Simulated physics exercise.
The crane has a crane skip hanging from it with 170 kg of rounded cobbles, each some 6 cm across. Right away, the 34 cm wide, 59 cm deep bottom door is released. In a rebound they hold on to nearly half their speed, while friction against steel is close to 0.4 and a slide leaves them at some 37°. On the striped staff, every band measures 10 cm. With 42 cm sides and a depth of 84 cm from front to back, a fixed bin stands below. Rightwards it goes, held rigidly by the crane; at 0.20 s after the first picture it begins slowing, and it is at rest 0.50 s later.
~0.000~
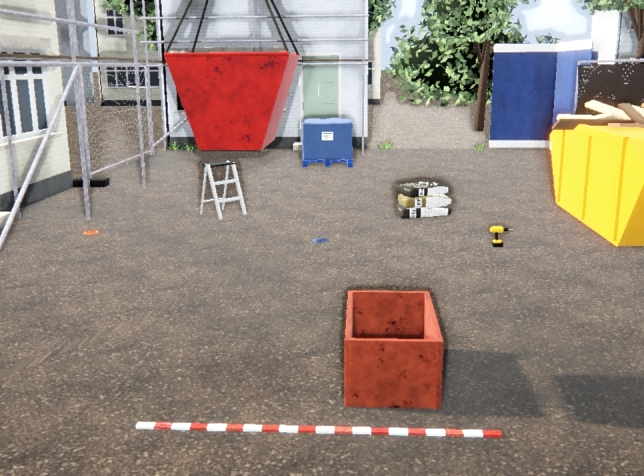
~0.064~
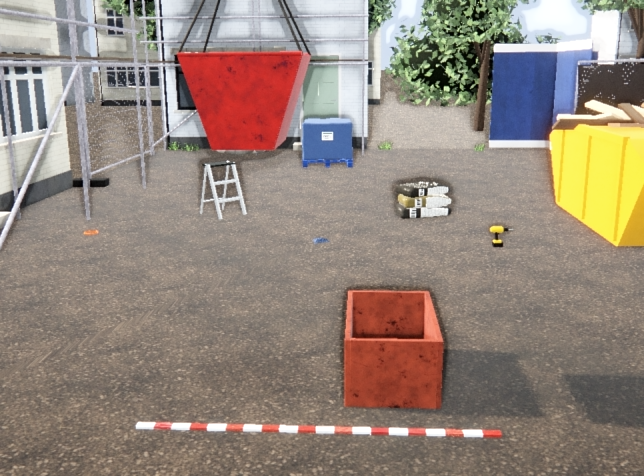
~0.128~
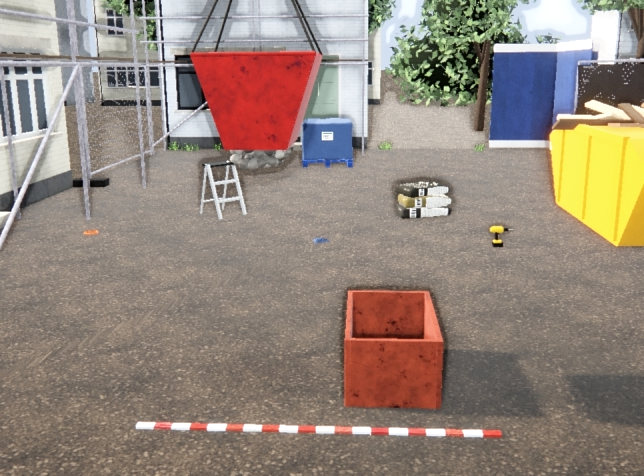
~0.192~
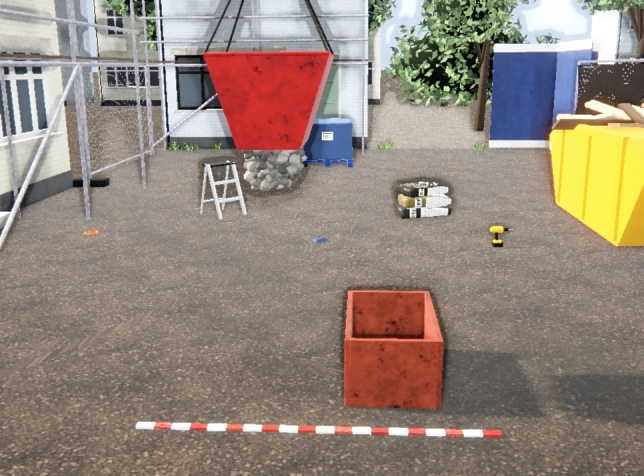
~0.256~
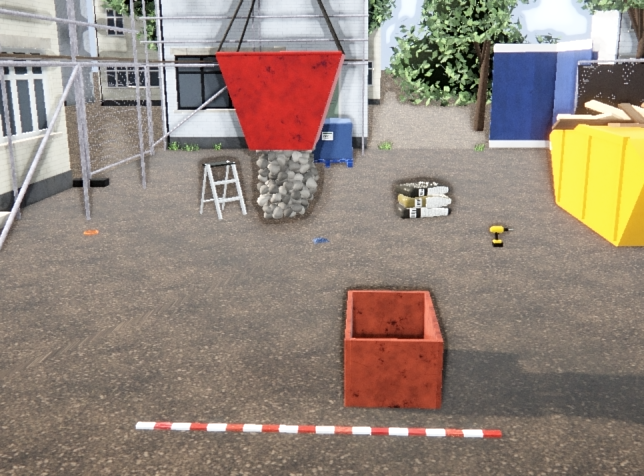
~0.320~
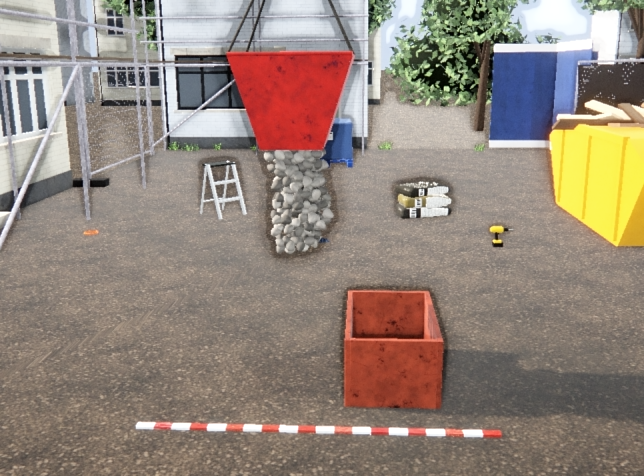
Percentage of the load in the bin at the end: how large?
About 39 per cent is there.
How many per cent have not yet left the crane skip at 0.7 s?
Estimate: About 0 %.
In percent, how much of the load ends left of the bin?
Near 60 percent, give or take.
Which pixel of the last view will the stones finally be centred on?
Middle at rest: Roughly (334, 364).
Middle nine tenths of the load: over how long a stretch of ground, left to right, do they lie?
Roughly 130 cm.
After 0.7 s, 0 % in the crane skip, 68 % falling or lying left of the bin, 32 % falling or lying in the bin; the stones farthest right are at (422, 359).
After 1.1 s, 0 % in the crane skip, 60 % falling or lying left of the bin, 39 % falling or lying in the bin, 2 % falling or lying beside or right of the bin; the stones farthest right are at (444, 344).
After 1.7 s, 0 % in the crane skip, 60 % falling or lying left of the bin, 39 % falling or lying in the bin, 2 % falling or lying beside or right of the bin; the stones farthest right are at (473, 352).
After 2.6 s, 0 % in the crane skip, 60 % falling or lying left of the bin, 39 % falling or lying in the bin, 2 % falling or lying beside or right of the bin; the stones farthest right are at (481, 351).
After 4.5 s, 0 % in the crane skip, 60 % left of the bin, 39 % in the bin, 2 % beside or right of the bin; the stones farthest right are at (481, 351).
